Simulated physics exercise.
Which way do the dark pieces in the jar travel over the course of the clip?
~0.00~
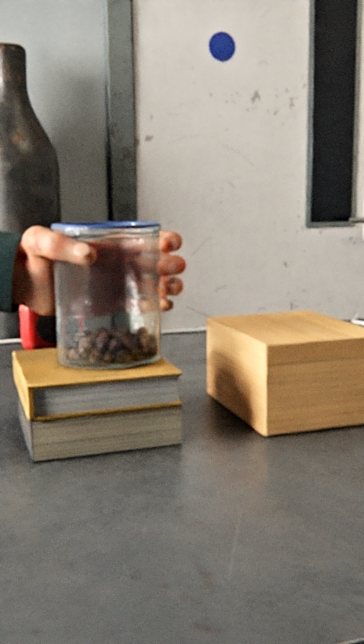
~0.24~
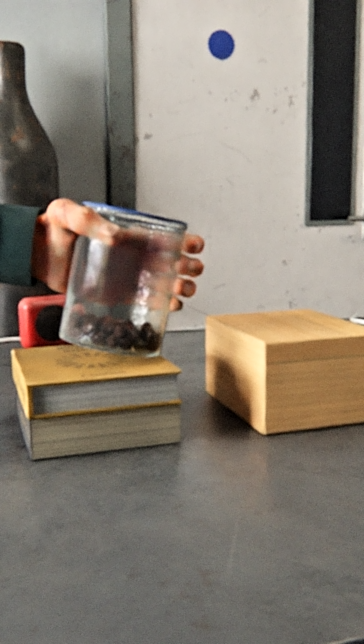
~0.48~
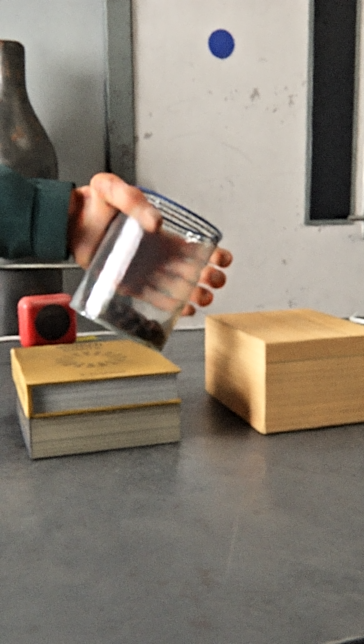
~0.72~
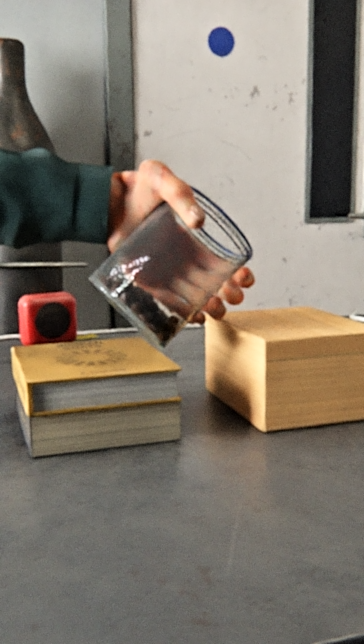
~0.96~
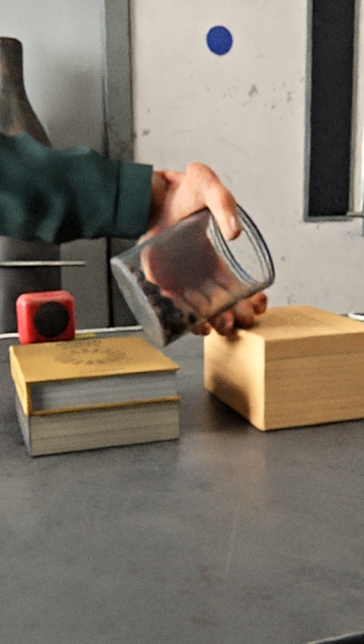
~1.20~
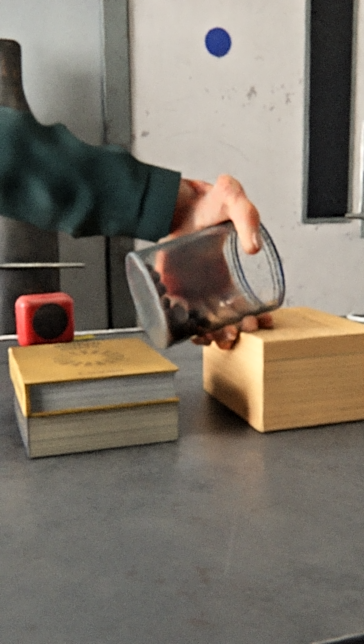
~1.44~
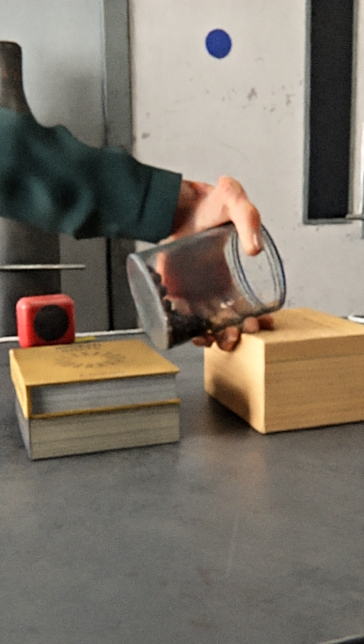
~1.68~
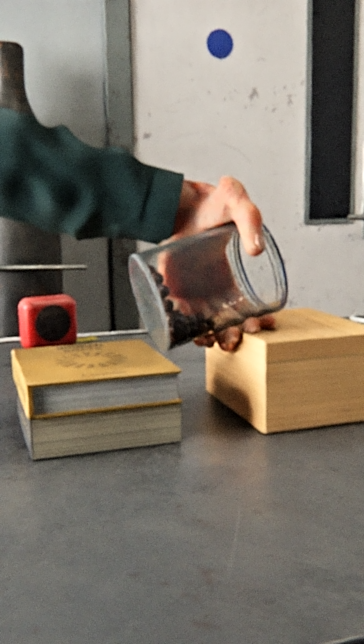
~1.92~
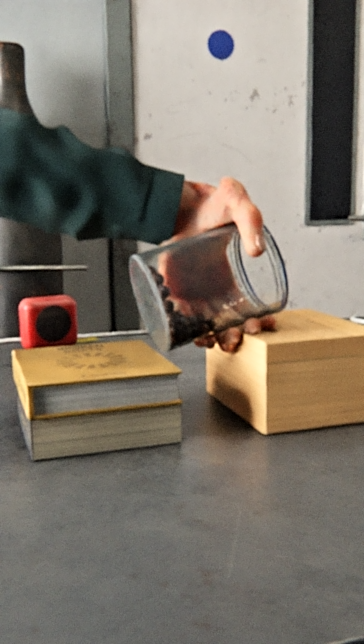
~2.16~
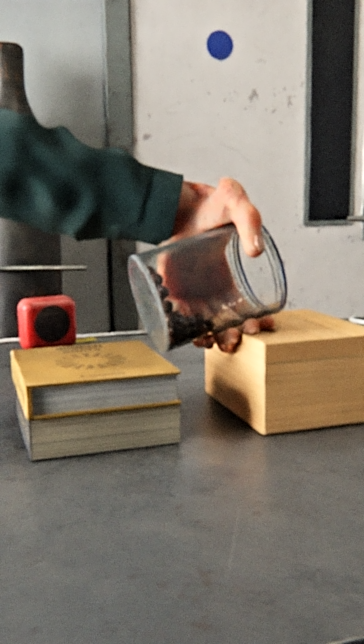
They travel to the right, carried along inside the jar as the hand moves it from the books toward the wooden block.
